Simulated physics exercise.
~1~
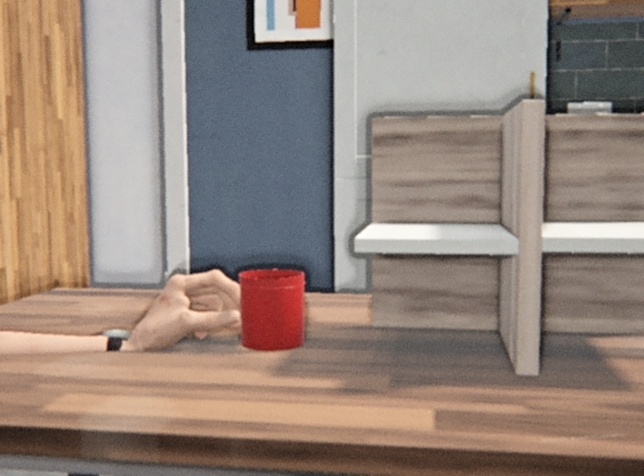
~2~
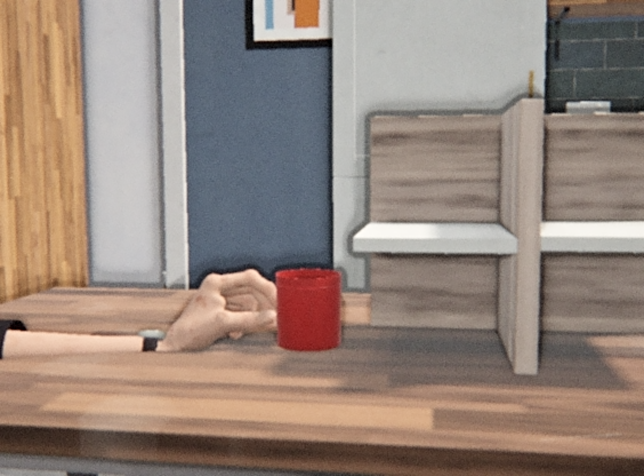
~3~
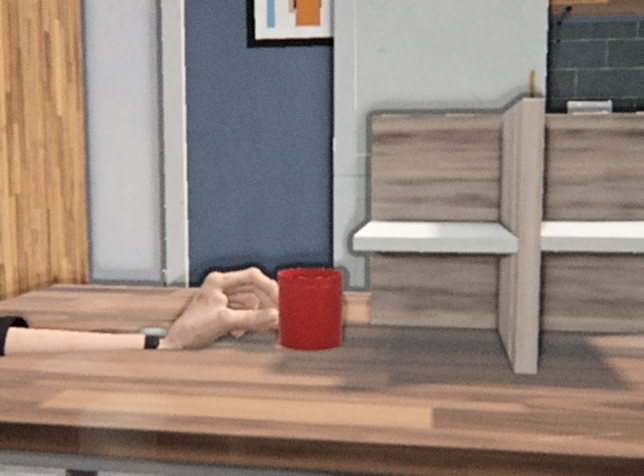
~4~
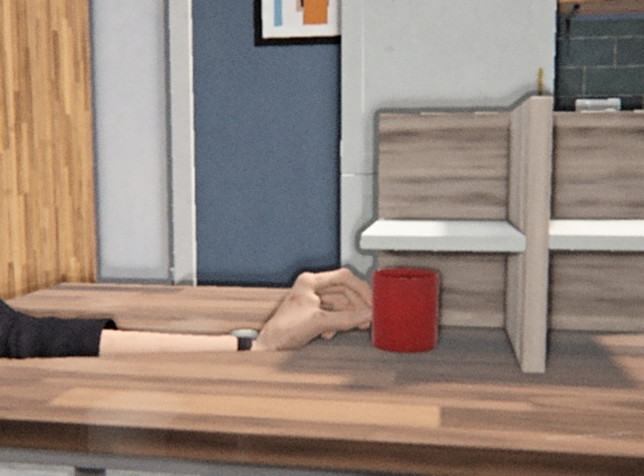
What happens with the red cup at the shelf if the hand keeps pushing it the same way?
The red cup clears the shelf and goes under it, as its rim sits lower than the shelf's underside.
